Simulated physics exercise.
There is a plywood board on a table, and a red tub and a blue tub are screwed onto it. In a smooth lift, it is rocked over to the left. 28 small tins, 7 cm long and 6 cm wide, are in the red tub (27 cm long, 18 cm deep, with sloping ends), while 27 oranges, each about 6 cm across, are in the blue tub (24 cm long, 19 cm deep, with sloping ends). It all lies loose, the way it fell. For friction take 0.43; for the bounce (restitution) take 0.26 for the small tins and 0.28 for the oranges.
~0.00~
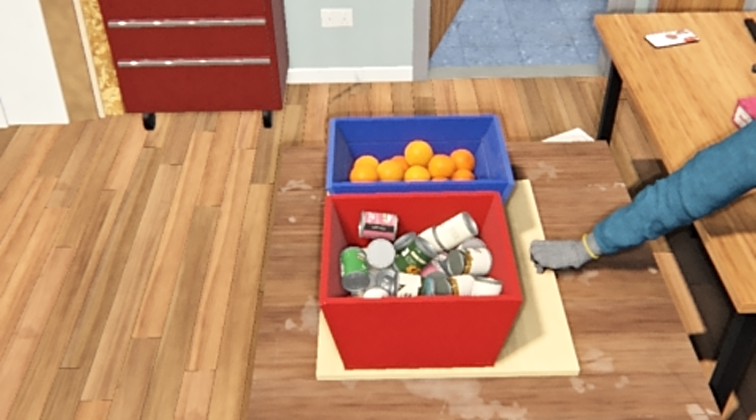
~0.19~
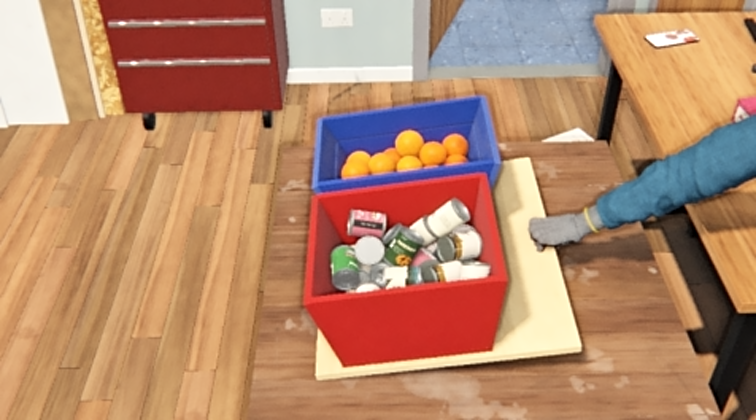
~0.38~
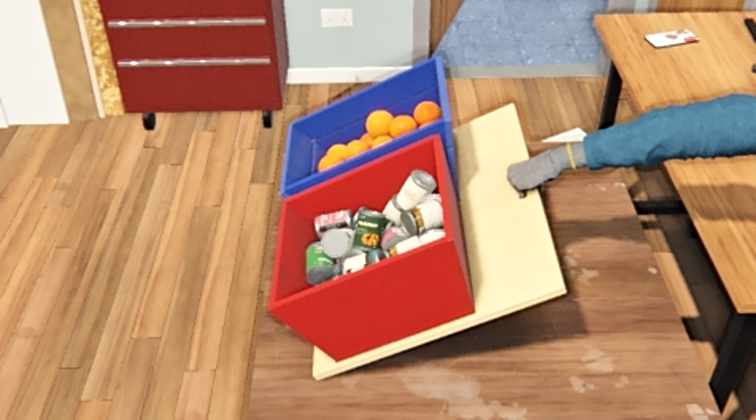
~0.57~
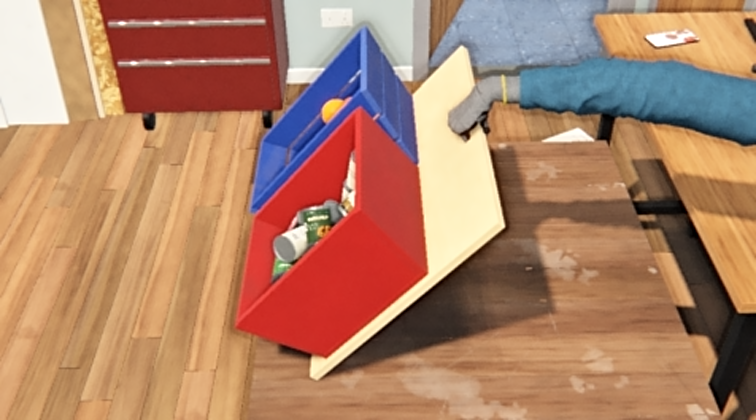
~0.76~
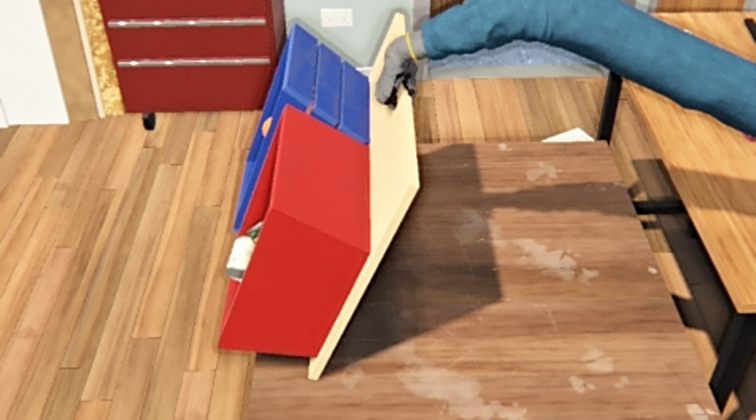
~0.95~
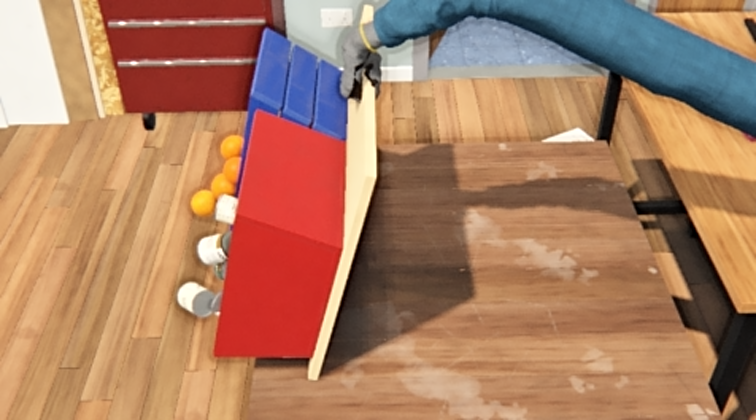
The footage shows a gloved hand lifting the right side of a board on a table, tilting a red tub of tins and a blue tub of oranges steeply leftward until some tins and oranges emerge over the tubs' left rims.
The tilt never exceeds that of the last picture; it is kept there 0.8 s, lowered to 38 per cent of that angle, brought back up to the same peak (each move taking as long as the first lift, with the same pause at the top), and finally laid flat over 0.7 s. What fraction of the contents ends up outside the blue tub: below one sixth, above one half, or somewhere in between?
Above one half.
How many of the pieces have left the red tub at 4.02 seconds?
Out so far from the red tub: Around 12.
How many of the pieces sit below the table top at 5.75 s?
The number is close to 40.
After 1.72 s, tilt 76°; 9 of 28 out of the red tub and 17 of 27 out of the blue tub.
After 2.68 s, tilt 29°; 10 of 28 out of the red tub and 22 of 27 out of the blue tub.
After 4.02 s, tilt 76°; 11 of 28 out of the red tub and 22 of 27 out of the blue tub.
When it is over (at 5.75 s), 11 of 28 out of the red tub and 27 of 27 out of the blue tub. Asked share, 27 of 27, 100 per cent.
